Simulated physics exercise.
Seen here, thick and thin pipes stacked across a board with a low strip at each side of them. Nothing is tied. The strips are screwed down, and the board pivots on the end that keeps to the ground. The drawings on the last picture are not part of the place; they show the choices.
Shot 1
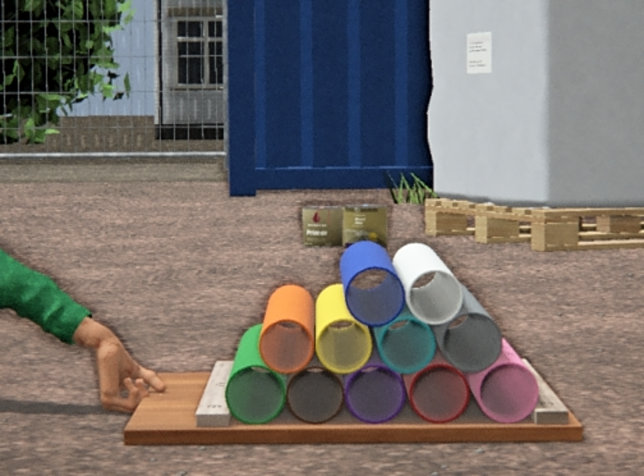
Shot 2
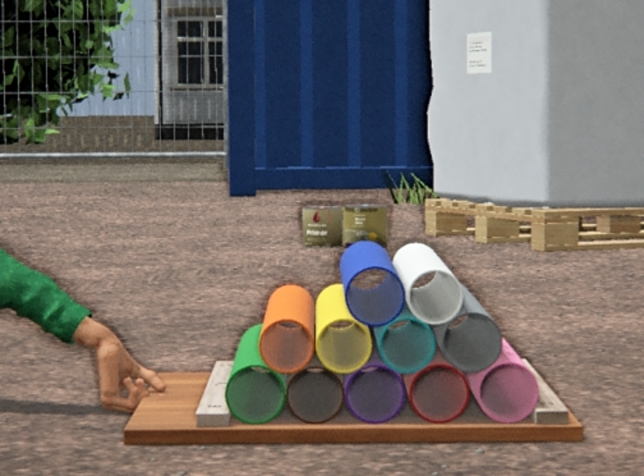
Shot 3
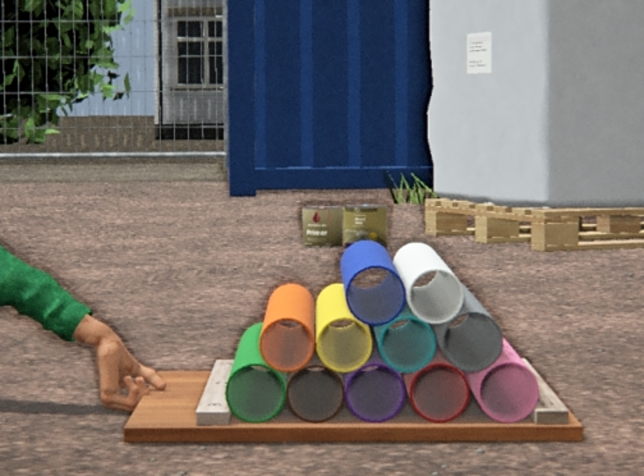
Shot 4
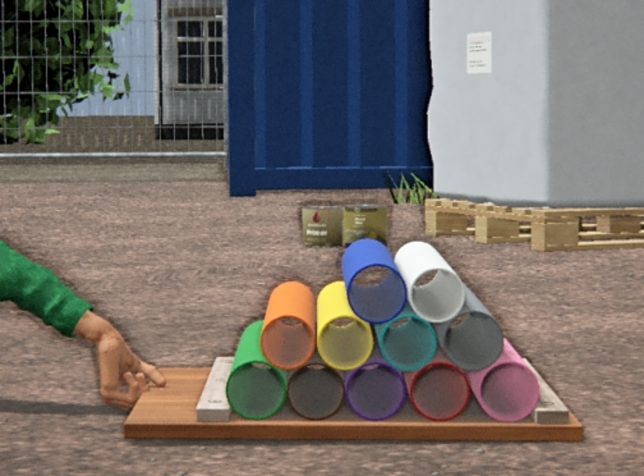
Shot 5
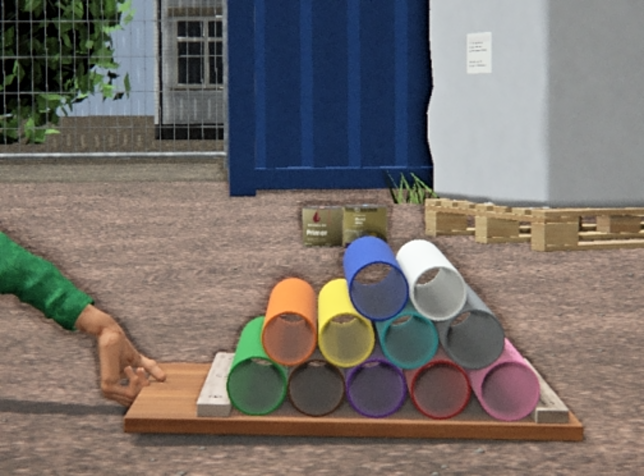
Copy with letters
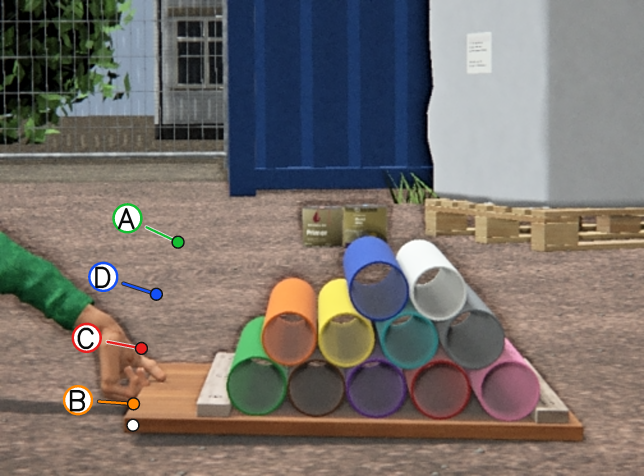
A hand in a green sleeve slightly raising the left end of a wooden board stacked with colourful pipes on gravelly ground.
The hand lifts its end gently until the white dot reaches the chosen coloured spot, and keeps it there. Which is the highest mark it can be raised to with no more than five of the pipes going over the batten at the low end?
A is the limit.
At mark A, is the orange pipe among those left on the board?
The orange pipe: Yes.
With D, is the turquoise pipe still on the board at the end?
The turquoise pipe: Yes.
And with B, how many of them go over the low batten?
It comes to none.
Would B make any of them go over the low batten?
No.
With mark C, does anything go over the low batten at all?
At C: No.
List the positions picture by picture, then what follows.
In the first picture, board (350, 398); green pipe (255, 395); brown pipe (315, 395).
In the second picture, brown pipe (315, 395); purple pipe (375, 394).
In the third picture, board (350, 396); green pipe (255, 393); orange pipe (287, 344).
In the fourth picture, board (350, 395); green pipe (256, 390); brown pipe (316, 392).
In the fifth picture, board (350, 392); green pipe (257, 386); brown pipe (317, 388).
On the marked copy, A at (178, 242); B at (134, 404); C at (141, 348); D at (157, 294); the white dot at (133, 425).
Following A. Soon after the start, board at 16°.
Later, board at 26°.
In the end, board at 26°, one over the low batten (grey).
As for the rest, B none over the low batten; C none over the low batten; D one over the low batten (grey).
